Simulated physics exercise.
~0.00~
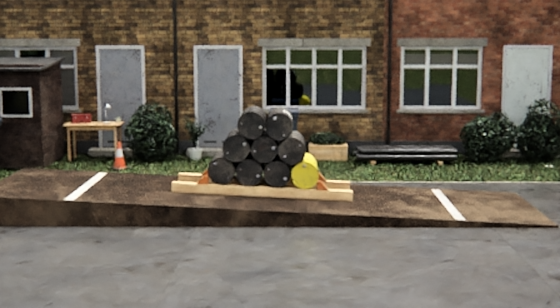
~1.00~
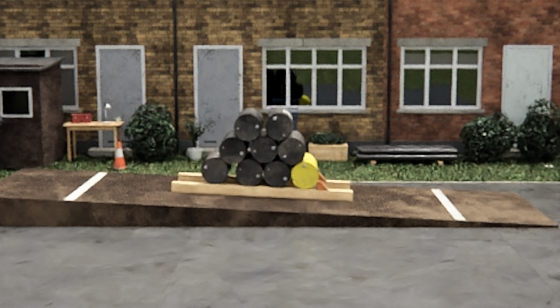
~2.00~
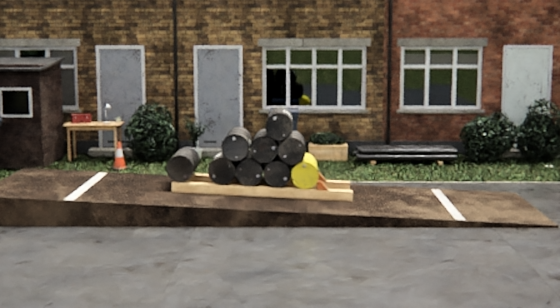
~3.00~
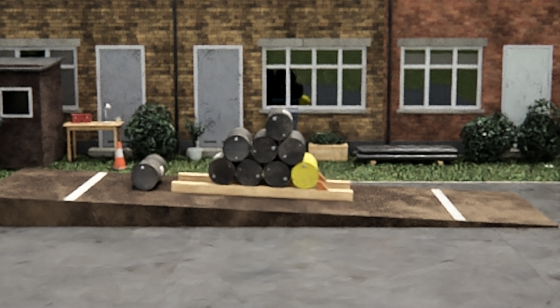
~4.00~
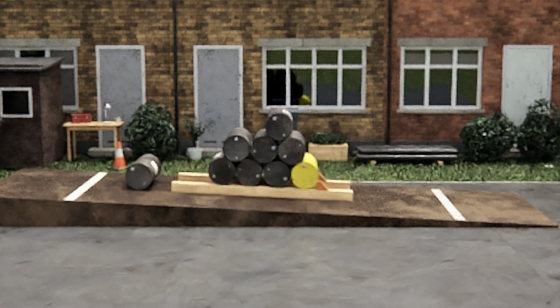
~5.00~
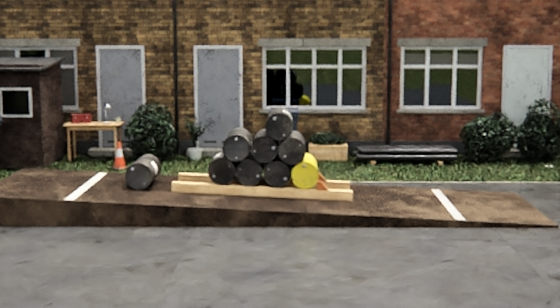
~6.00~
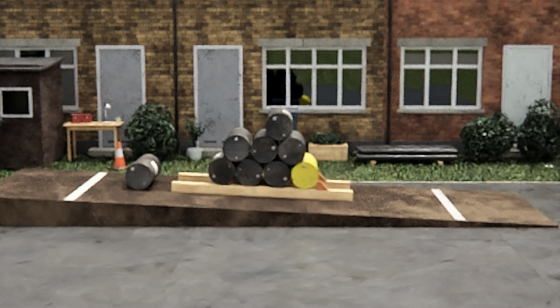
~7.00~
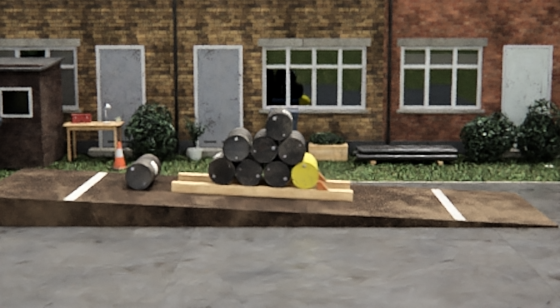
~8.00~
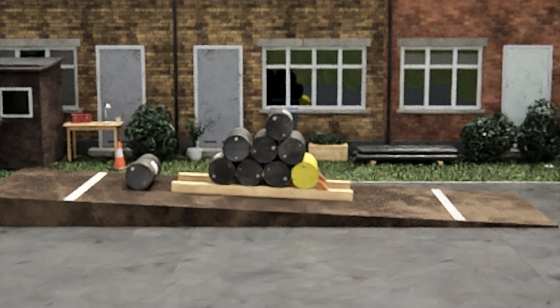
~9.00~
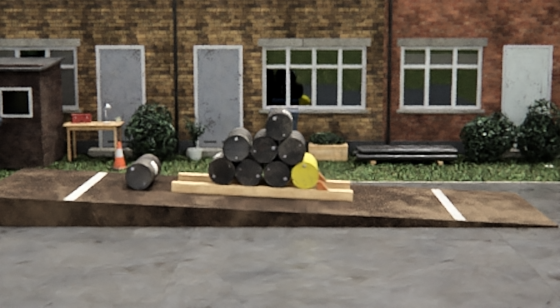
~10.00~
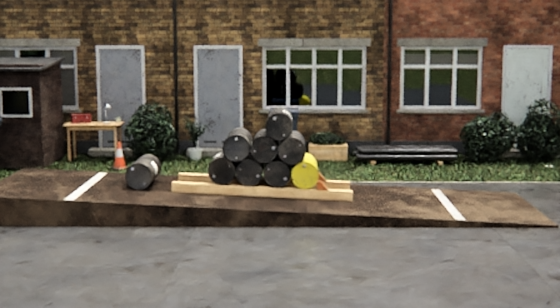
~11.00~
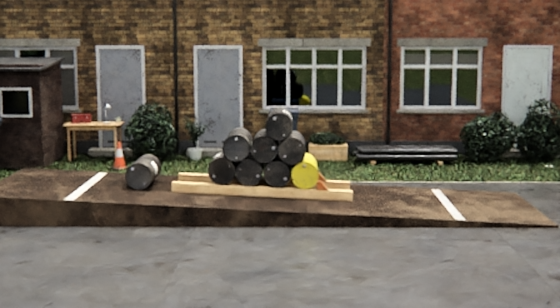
In front of a row of brick houses, a pile of dark drums with a single yellow one at its lower right sits on pale wooden bearers, on a brown pad between two white lines. The chock on the left comes away, and the pile's left side starts to shift. A dark drum at that end rolls left off the bearers and drops onto the pad. It turns slightly askew and stops short of the left line. The other drums stay stacked, with the yellow one still in its place on the bearers.
